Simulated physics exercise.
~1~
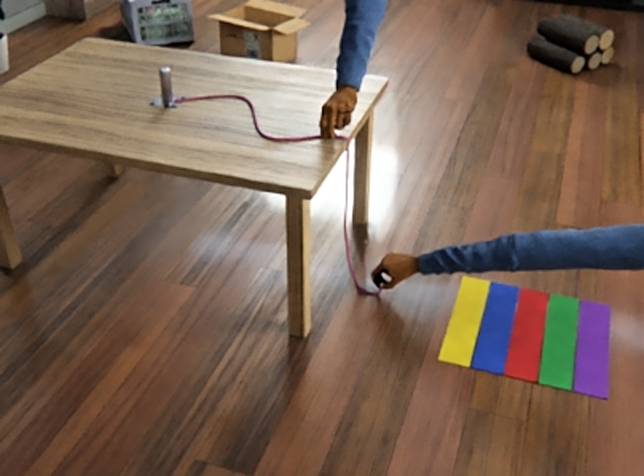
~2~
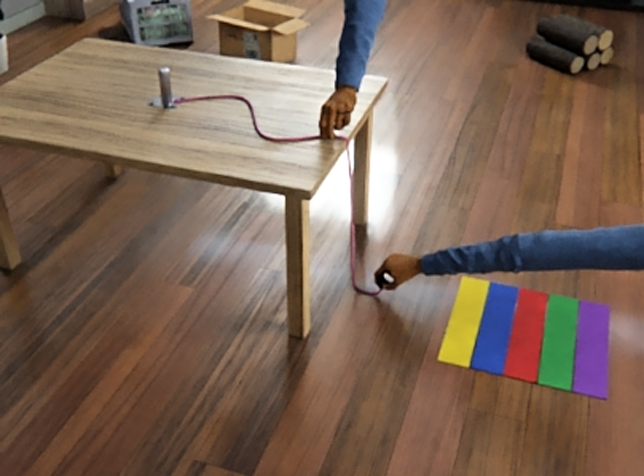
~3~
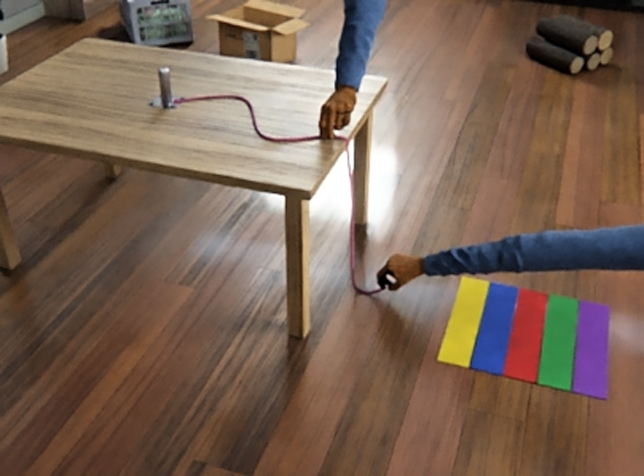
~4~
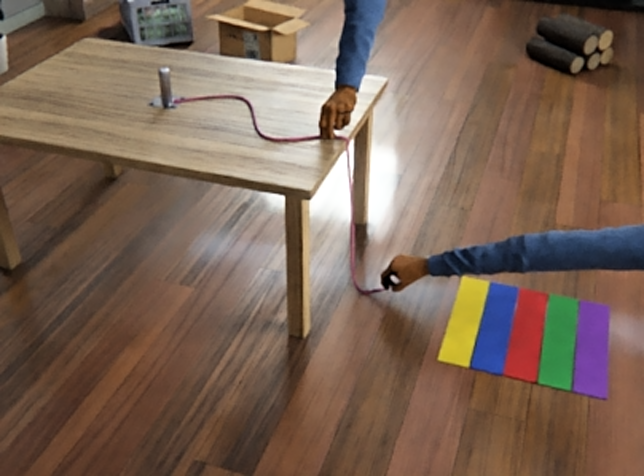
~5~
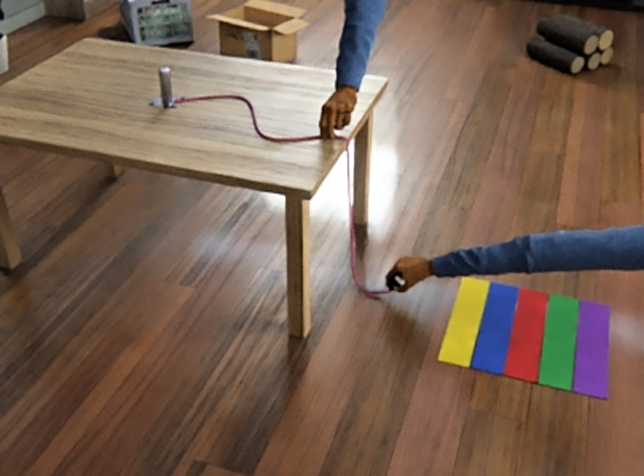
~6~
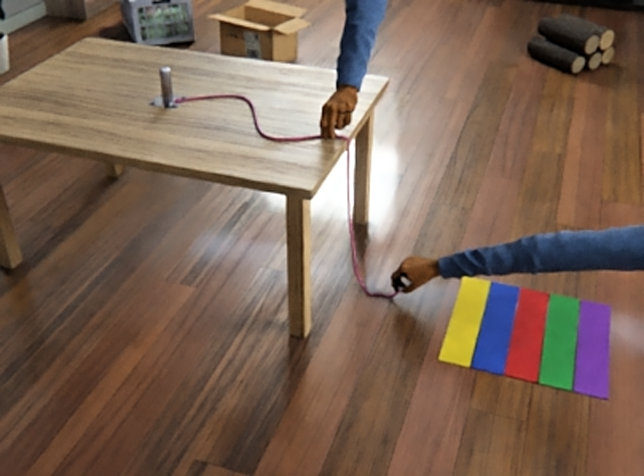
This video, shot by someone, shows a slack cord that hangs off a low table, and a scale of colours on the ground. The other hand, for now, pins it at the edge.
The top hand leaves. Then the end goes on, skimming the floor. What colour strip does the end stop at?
Green.
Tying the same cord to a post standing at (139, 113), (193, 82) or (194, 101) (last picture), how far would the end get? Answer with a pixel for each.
Going by the last picture, roughly (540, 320), (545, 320) and (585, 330).
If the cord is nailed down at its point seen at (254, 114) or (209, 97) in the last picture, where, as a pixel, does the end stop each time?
Estimated pixels: (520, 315), then (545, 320).
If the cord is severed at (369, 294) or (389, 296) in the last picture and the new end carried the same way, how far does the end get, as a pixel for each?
About (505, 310), then (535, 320).
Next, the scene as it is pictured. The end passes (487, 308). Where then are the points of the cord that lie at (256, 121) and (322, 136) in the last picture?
Well, the first one sits at (289, 125), and the second one sits at (352, 165).
A little later, end near (487, 308); over blue.
Next, end near (532, 318); over red.
When it is tight, end near (559, 323); over green. It gets as far as the green strip.
